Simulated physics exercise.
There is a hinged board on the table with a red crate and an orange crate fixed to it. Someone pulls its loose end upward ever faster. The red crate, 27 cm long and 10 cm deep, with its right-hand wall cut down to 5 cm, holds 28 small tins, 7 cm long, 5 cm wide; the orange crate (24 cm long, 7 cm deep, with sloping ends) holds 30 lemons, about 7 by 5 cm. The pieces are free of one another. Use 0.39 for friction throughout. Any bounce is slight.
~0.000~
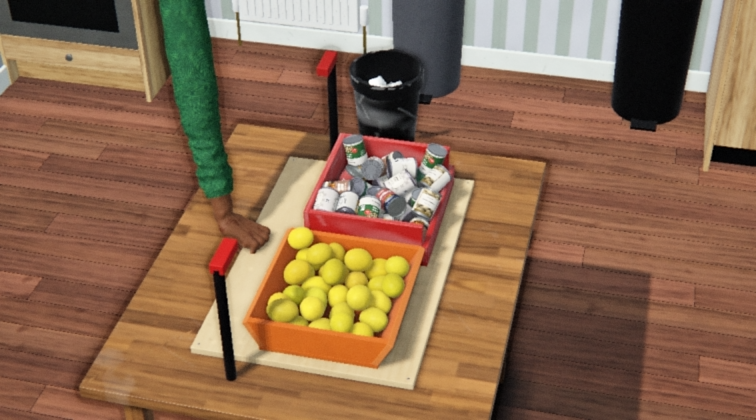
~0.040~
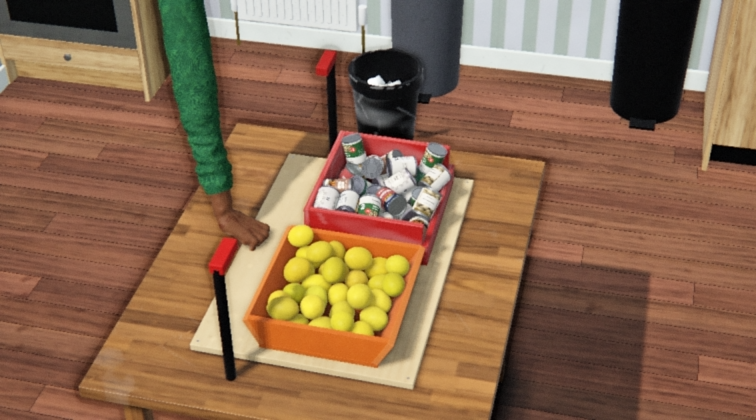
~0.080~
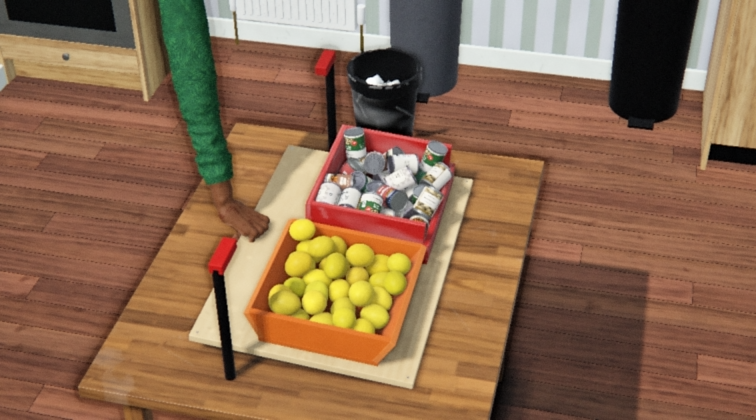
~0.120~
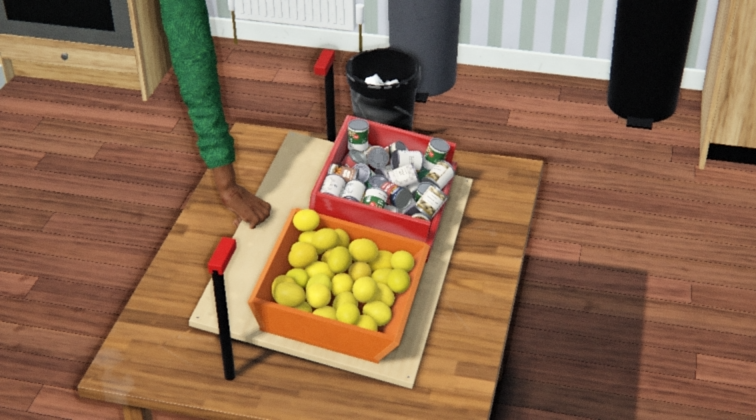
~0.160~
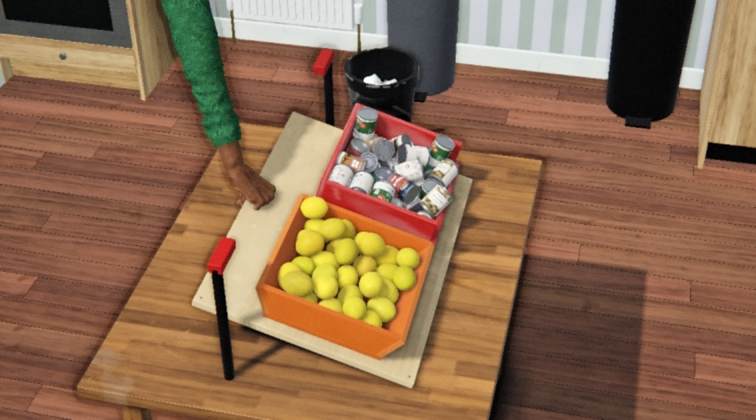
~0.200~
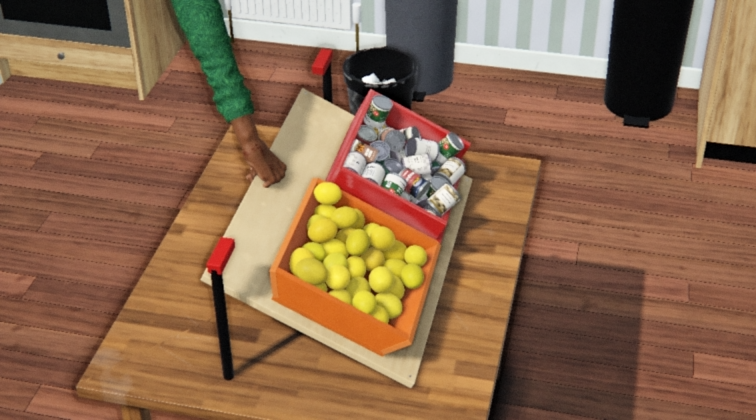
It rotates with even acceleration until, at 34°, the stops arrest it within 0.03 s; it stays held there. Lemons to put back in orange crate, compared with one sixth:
Its loss tops a sixth.
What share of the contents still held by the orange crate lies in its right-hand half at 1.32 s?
It works out to around 100 in a hundred.
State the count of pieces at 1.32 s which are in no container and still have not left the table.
I'd say close to 12 in all.
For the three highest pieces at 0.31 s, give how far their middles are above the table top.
About 32 cm up, on average.
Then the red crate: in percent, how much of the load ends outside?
Loss for the red crate - 70 per cent.
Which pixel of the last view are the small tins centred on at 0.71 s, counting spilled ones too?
Centre: Around (497, 224) px.
After 0.21 s, the lift is arrested.
After 0.31 s, tilt 34°; 2 of 28 out of the red crate and 0 of 30 out of the orange crate.
After 0.45 s, tilt 34°; 8 of 28 out of the red crate and 6 of 30 out of the orange crate.
After 0.71 s, tilt 34°; 19 of 28 out of the red crate and 18 of 30 out of the orange crate.
Final count (at 1.32 s), 20 of 28 out of the red crate and 19 of 30 out of the orange crate. Asked share, 19 of 30, 63 per cent.
